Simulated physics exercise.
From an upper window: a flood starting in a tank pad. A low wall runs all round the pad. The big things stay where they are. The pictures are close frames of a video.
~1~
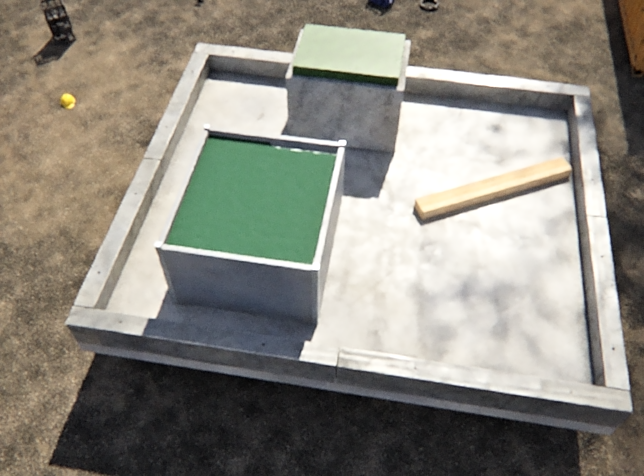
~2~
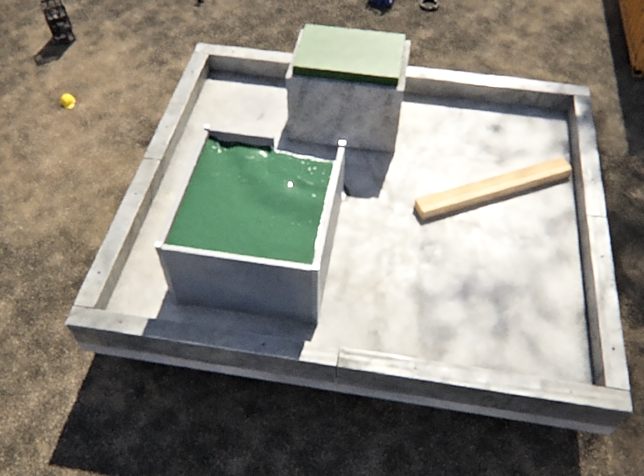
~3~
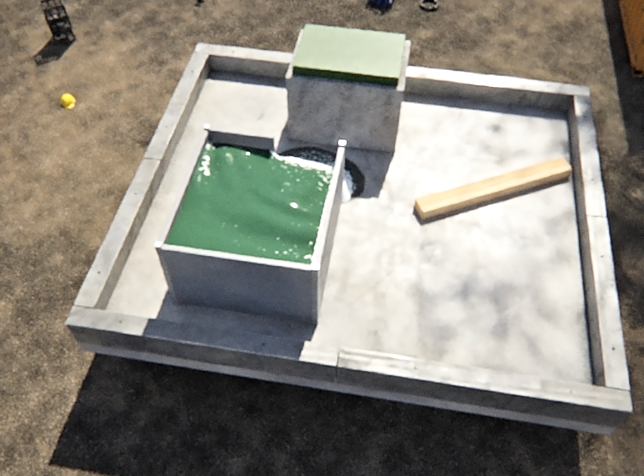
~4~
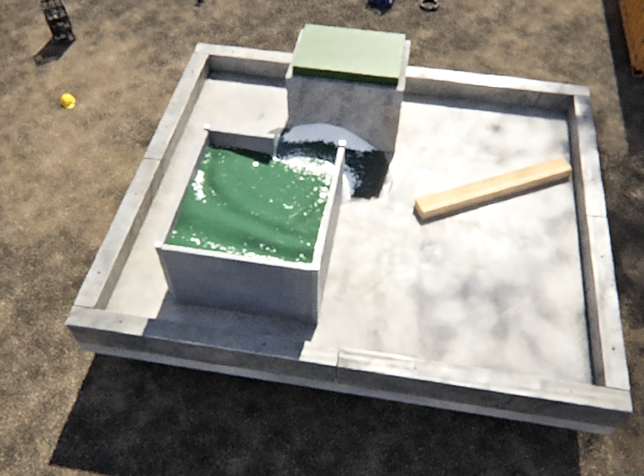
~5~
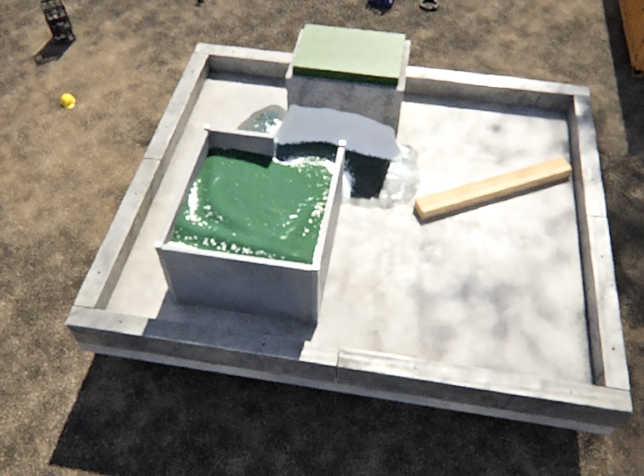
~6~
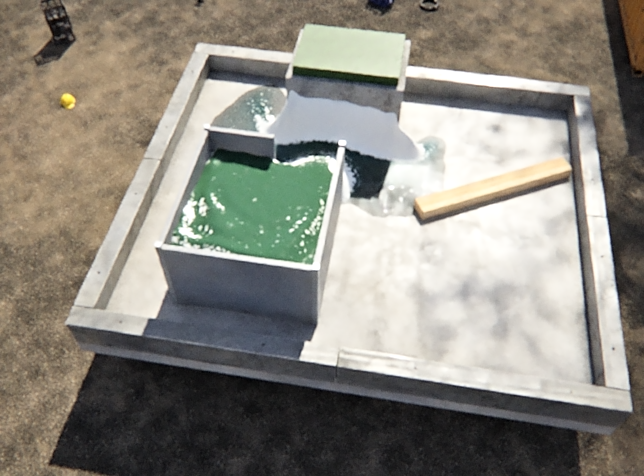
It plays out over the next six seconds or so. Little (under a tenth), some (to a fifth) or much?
The share lost is not even a tenth.
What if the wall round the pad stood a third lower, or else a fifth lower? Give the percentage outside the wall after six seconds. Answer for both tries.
In turn 10 and 4 per cent.
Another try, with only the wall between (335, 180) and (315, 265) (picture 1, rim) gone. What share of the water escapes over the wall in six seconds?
Roughly 12 per cent.
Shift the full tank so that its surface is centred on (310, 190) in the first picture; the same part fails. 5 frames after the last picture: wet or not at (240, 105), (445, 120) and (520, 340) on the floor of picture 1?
As listed: Awash, flooded, dry.
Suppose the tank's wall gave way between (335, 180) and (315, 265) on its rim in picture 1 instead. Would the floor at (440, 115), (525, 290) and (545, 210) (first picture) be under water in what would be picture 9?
In that order: Dry, under water, wet.
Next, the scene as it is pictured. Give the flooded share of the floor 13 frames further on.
I make it 70 per cent.
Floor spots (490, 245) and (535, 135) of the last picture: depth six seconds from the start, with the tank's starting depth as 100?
In turn 2 and 18 in a hundred.
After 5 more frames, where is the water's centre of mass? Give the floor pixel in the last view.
At about (295, 205).
A moment on, water covers 25 % of the floor; the low wall has let 0 % over.
Next, water covers 30 % of the floor; the low wall has let 0 % over.
Then, water covers 60 % of the floor; the low wall has let 1 % over.
Later, water covers 70 % of the floor; the low wall has let 2 % over.
In the end, water covers 80 % of the floor; the low wall has let 2 % over.
